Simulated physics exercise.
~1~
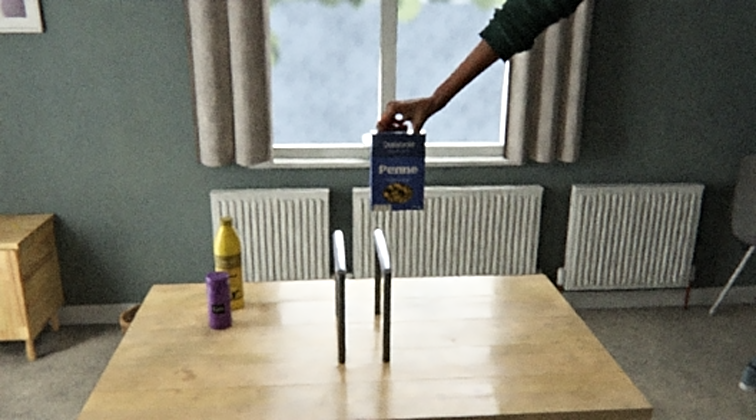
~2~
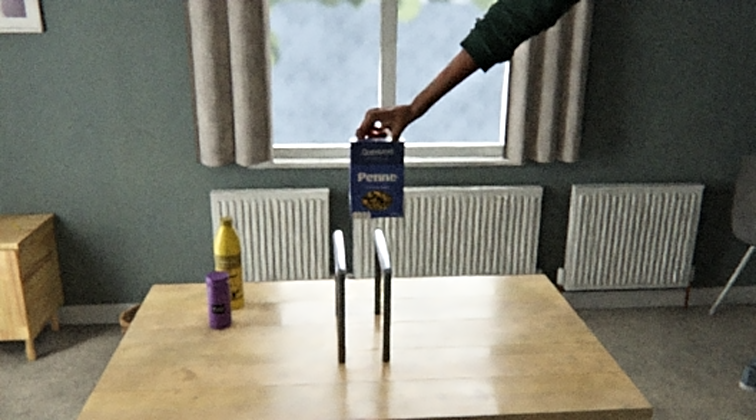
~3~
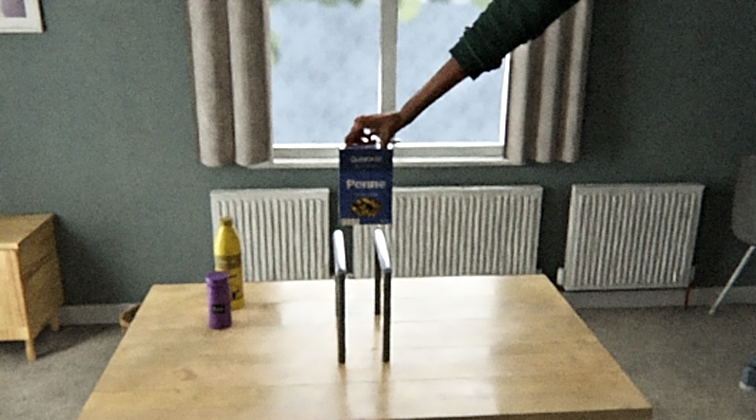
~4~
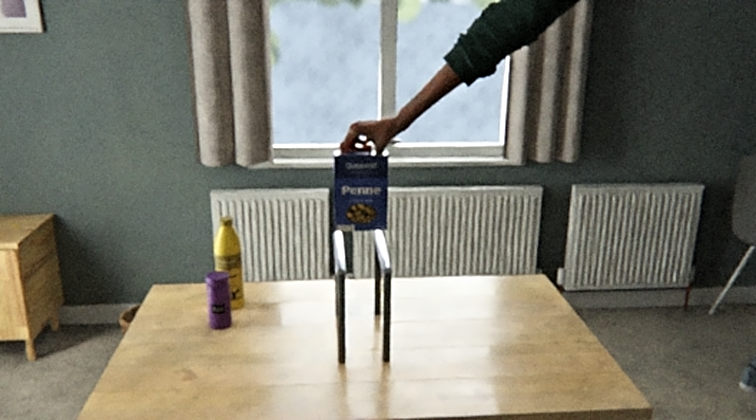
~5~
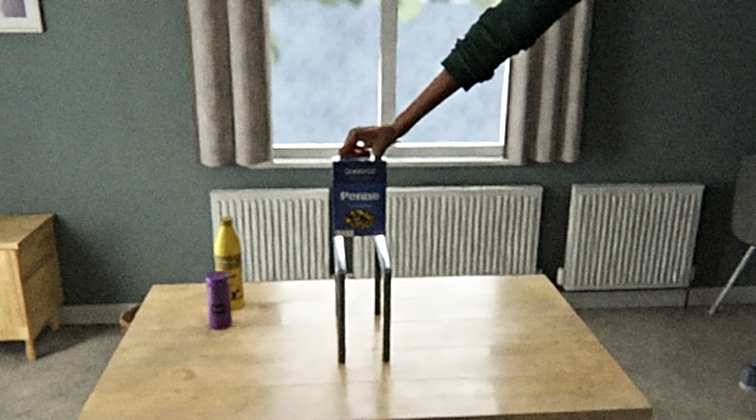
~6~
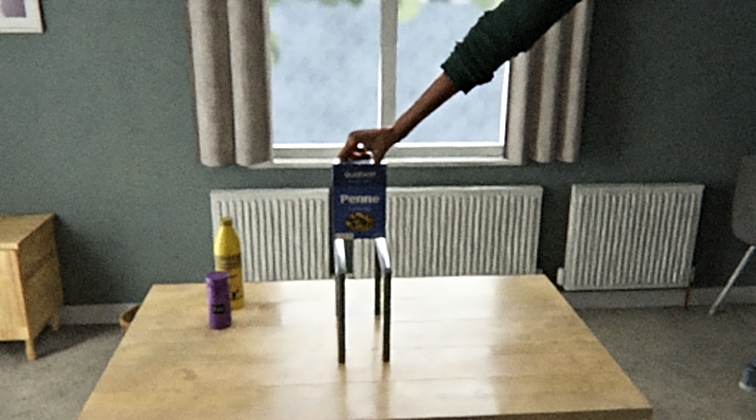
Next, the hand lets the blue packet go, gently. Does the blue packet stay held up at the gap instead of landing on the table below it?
Yes: I expect it to hold up top.
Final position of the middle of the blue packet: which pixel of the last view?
The object finishes roughly at pixel (360, 211).
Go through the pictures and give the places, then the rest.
Being brought over the gap; blue packet (397, 171); purple jar (219, 300), in the first frame.
Being brought over the gap; blue packet (377, 178); purple jar (219, 300), in the second frame.
Being brought over the gap; blue packet (366, 185); purple jar (219, 300), in the third frame.
Being brought over the gap; blue packet (361, 191); purple jar (219, 300), in the fourth frame.
Being brought over the gap; blue packet (359, 196); purple jar (219, 300), in the fifth frame.
Poised above the slot; blue packet (359, 200); purple jar (219, 300), in the sixth frame.
Then, 0.20 s later than the last frame, blue packet moved a little near (359, 211).
Then, 0.30 s later than the last frame, blue packet resting near (359, 211).
When it is over, all 3 as before. End places, in pixels of the last picture, blue packet near (360, 211). The packet lodges.
